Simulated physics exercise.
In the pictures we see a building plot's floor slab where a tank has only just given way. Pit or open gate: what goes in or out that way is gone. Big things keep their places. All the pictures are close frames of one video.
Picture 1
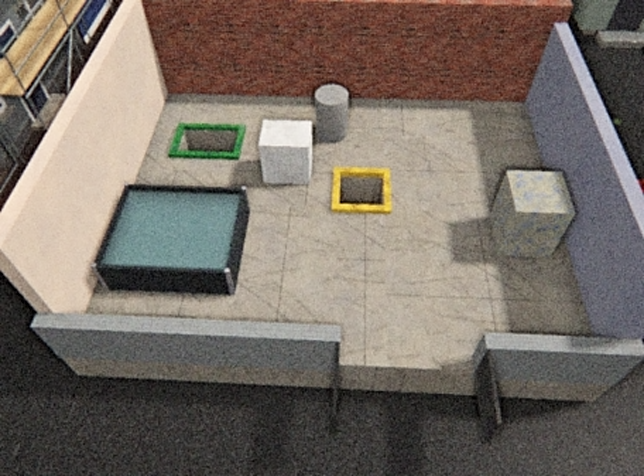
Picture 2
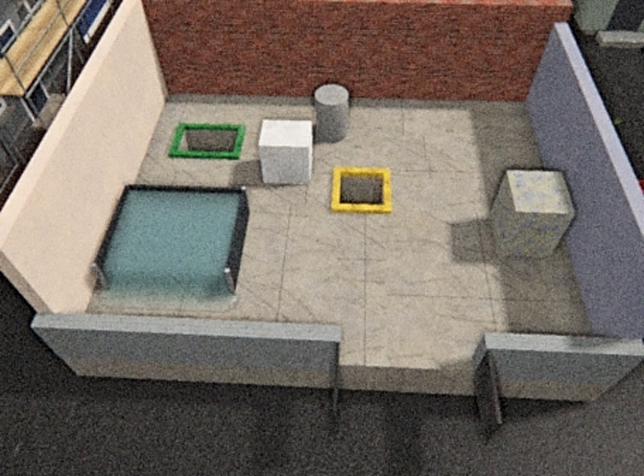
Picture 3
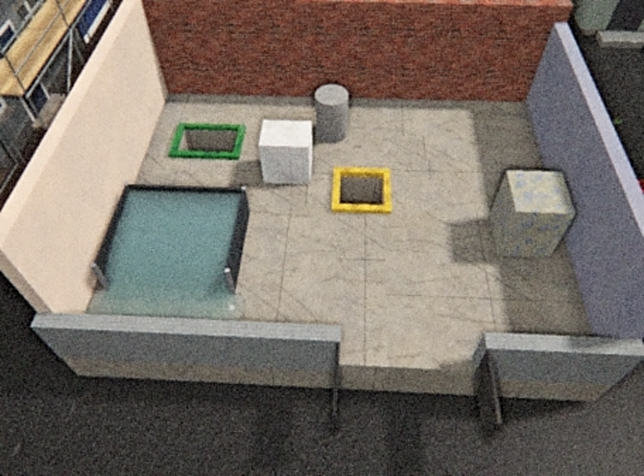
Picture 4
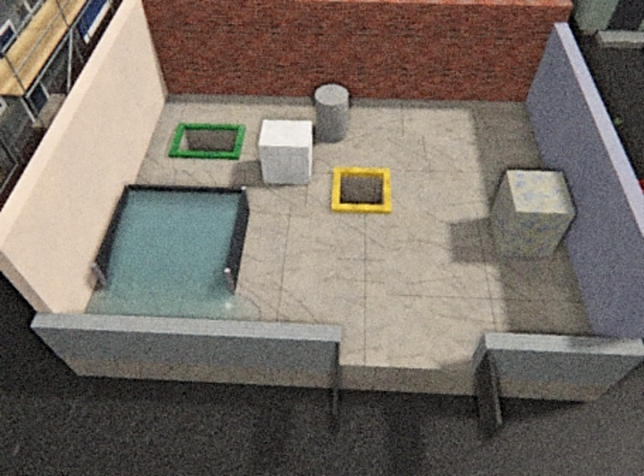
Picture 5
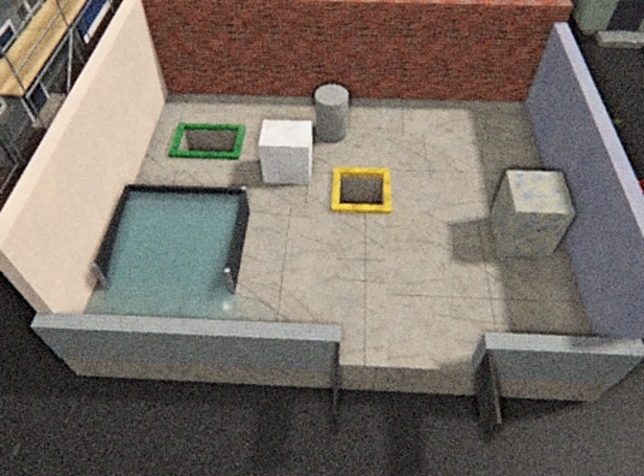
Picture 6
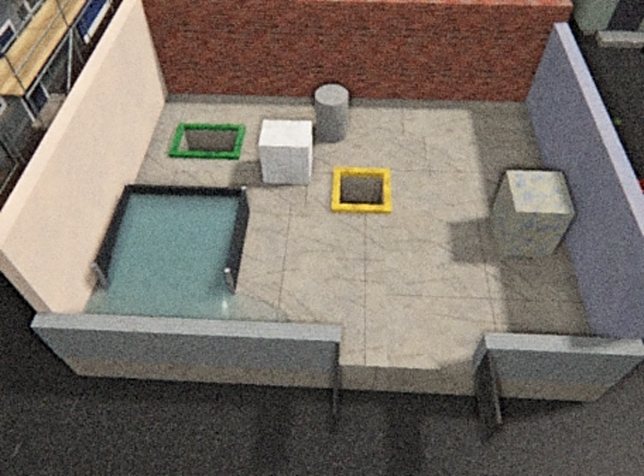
Pale blue-green water in a dark-walled tank at the left breaks out through its near side and spreads across the slab to the low grey front wall, then changes little. The steady view looks down on a walled concrete floor with a front gap. Behind and right of the tank are a green-framed pit, white block, grey cylinder, yellow-framed pit and mottled grey-green block.
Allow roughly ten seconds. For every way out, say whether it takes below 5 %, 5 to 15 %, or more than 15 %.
As I see it, the gate will take at least five but at most fifteen per cent; the yellow pit will take below five per cent; the green pit will take below five per cent.
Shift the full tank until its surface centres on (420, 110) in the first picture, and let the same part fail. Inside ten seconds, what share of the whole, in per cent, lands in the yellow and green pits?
The yellow pit ends up with 10 per cent and the green pit with 0 per cent.
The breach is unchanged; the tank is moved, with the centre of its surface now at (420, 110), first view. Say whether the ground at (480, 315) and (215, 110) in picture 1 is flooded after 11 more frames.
I'd say the first one's soaked and the second one's left untouched.
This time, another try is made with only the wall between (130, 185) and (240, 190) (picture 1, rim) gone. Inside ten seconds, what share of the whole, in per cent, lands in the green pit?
The green pit gets 25 per cent.
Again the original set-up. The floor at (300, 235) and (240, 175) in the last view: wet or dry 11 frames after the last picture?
First spot spared; second spot spared.
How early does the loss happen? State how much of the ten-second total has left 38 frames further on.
Around 45 percent.
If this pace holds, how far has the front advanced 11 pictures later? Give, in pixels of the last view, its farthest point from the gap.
I'd say near (471, 355).
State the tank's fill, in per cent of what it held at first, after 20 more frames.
Near 38 in a hundred.
A moment on, water covers 10 % of the floor; the gate 0 %, the yellow pit 0 %, the green pit 0 %.
Next, water covers 25 % of the floor; the gate 0 %, the yellow pit 0 %, the green pit 0 %.
Then, water covers 45 % of the floor; the gate 2 %, the yellow pit 0 %, the green pit 0 %.
Later, water covers 65 % of the floor; the gate 4 %, the yellow pit 0 %, the green pit 0 %.
In the end, water covers 90 % of the floor; the gate 8 %, the yellow pit 0 %, the green pit 0 %.
